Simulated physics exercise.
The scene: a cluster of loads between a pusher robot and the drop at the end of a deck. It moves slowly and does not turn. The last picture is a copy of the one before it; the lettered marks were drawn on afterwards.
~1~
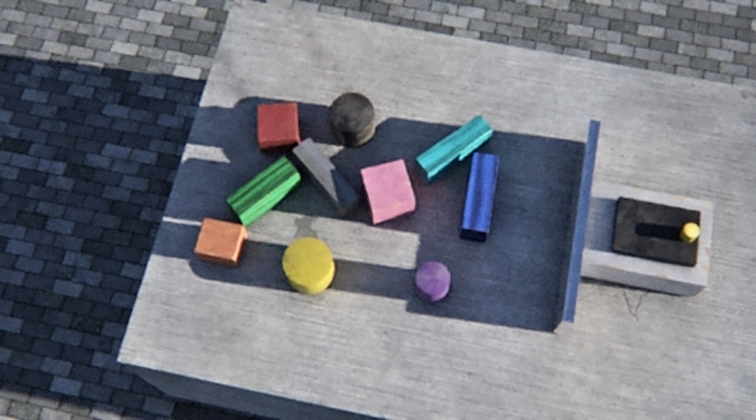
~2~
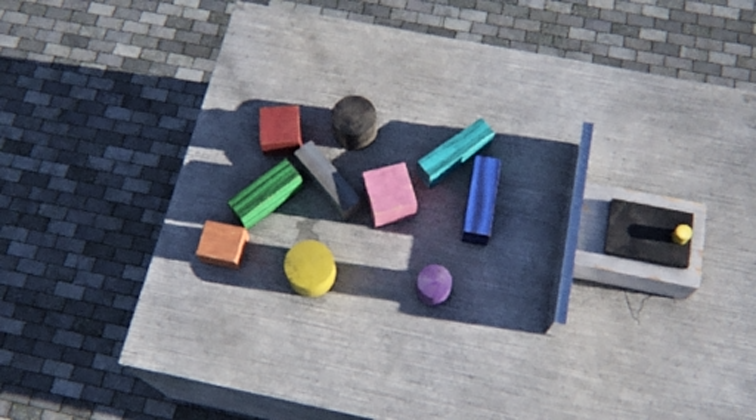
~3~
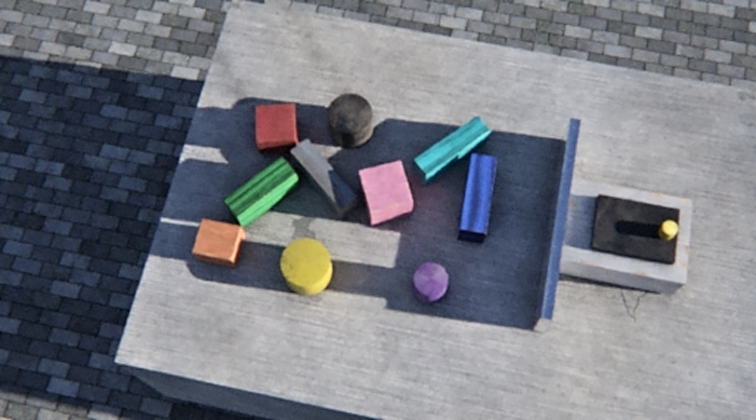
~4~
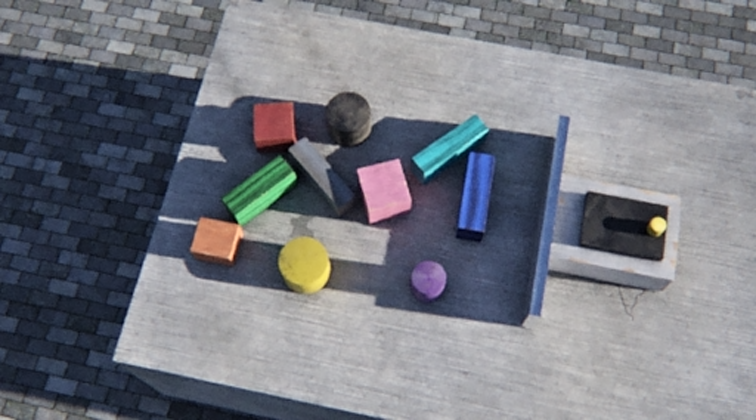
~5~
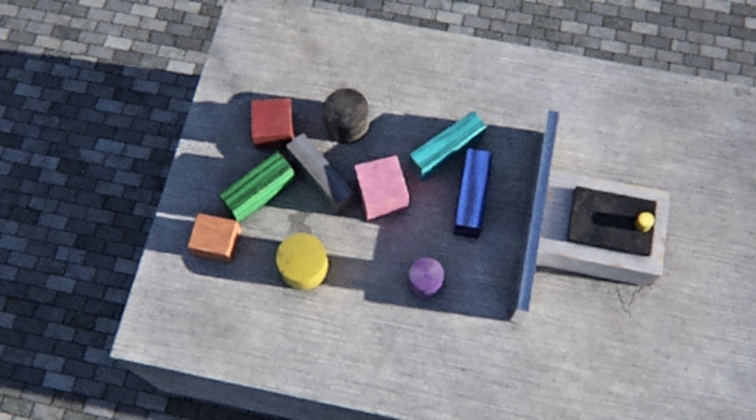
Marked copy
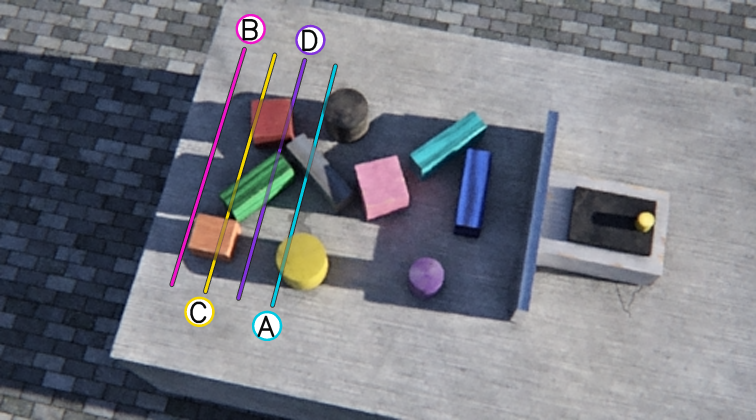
A grey machine with a wide blue blade slid slowly left across a pale deck, closing some of the gap to a scattered group of colourful blocks and canisters, which stayed where they were.
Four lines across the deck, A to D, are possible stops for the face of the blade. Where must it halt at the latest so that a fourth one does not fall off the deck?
No farther than C.
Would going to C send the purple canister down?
By then, no.
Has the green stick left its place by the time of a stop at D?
Yes.
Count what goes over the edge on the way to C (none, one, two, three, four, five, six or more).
In all, two.
On the marked copy, A at (306, 179); B at (210, 161); C at (242, 167); D at (273, 173).
Taking C. A third of the way, robot (495, 198); purple canister (389, 272); turquoise stick (407, 130).
Two thirds of the way, robot (386, 177); green stick (214, 182); orange crate (210, 239).
When it is over, robot (303, 161); green stick over the edge; grey stick over the edge; two fallen.
As for the rest, A is within the limit but short; B drops six; D is within the limit but short.
